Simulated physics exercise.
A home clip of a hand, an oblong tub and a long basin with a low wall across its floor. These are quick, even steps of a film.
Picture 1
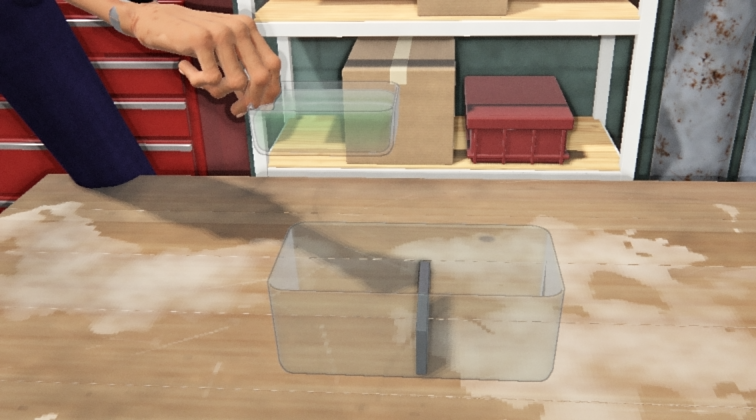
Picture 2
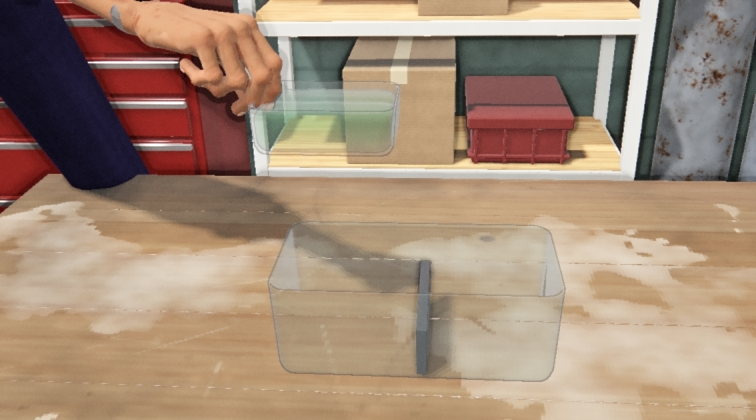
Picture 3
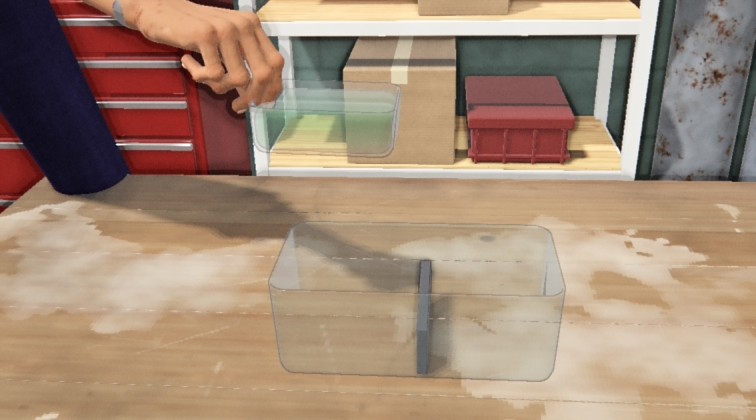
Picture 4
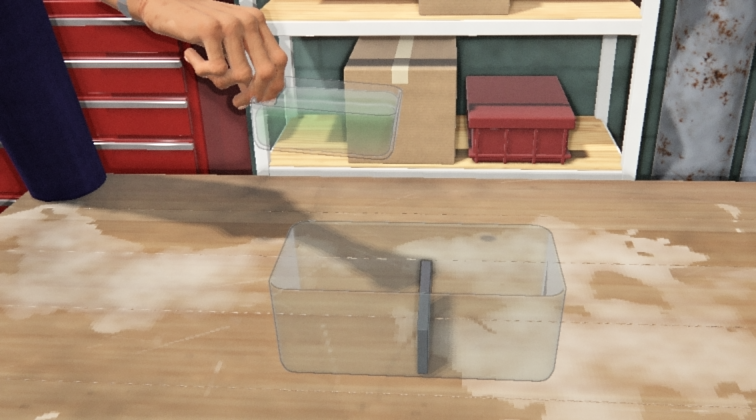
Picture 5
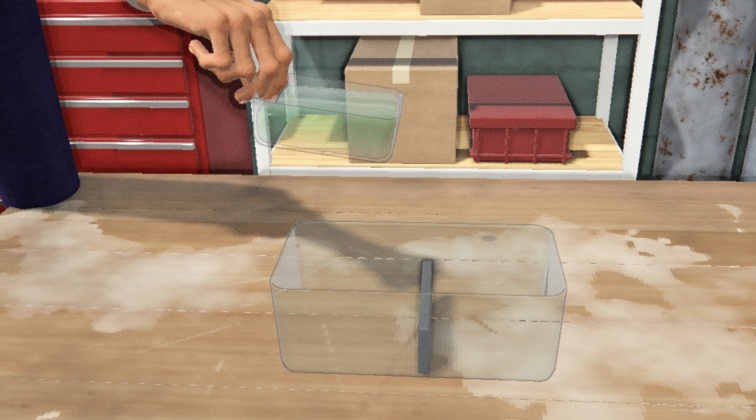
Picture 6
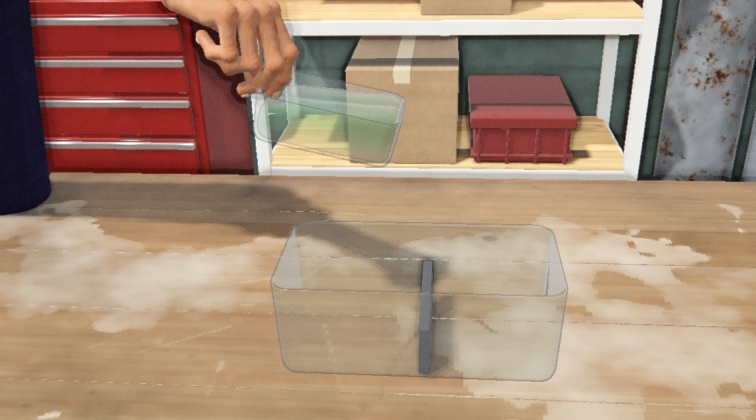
A hand holds a small clear tub of greenish liquid level above a wooden table, behind a long clear basin with a low dark wall across its floor. The hand then gradually tilts the tub, its right end dipping slightly, while the sleeved arm swings left and the basin stays still.
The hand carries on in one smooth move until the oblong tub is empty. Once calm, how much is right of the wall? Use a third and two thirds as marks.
It comes to over two thirds.
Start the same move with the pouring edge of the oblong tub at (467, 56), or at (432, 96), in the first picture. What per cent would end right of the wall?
Near 85 % and 85 %.
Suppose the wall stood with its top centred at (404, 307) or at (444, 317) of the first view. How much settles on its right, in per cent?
The first gives 85 %, the second 65 %.
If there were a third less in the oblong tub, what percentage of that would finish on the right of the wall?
Some 70 per cent.
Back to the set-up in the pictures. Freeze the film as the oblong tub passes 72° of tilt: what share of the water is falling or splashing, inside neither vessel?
Near 55 %.
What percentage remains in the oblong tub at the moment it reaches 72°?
Close to 20 per cent.
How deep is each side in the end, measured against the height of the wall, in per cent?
Left: 10 %. Right: 30 %.
A moment on, the tilt is 72° and 20 per cent is still to pour, 1 is left of the wall and 25 right of it.
Next, the tilt is 103° and 3 per cent is still to pour, 12 is left of the wall and 79 right of it.
Then the tilt is 105° and 0 per cent is still to pour, 18 is left of the wall and 79 right of it.
Later the tilt is 105° and 0 per cent is still to pour, 18 is left of the wall and 79 right of it.
At rest 18 per cent lies left of the wall, 79 right of it and 2 outside.
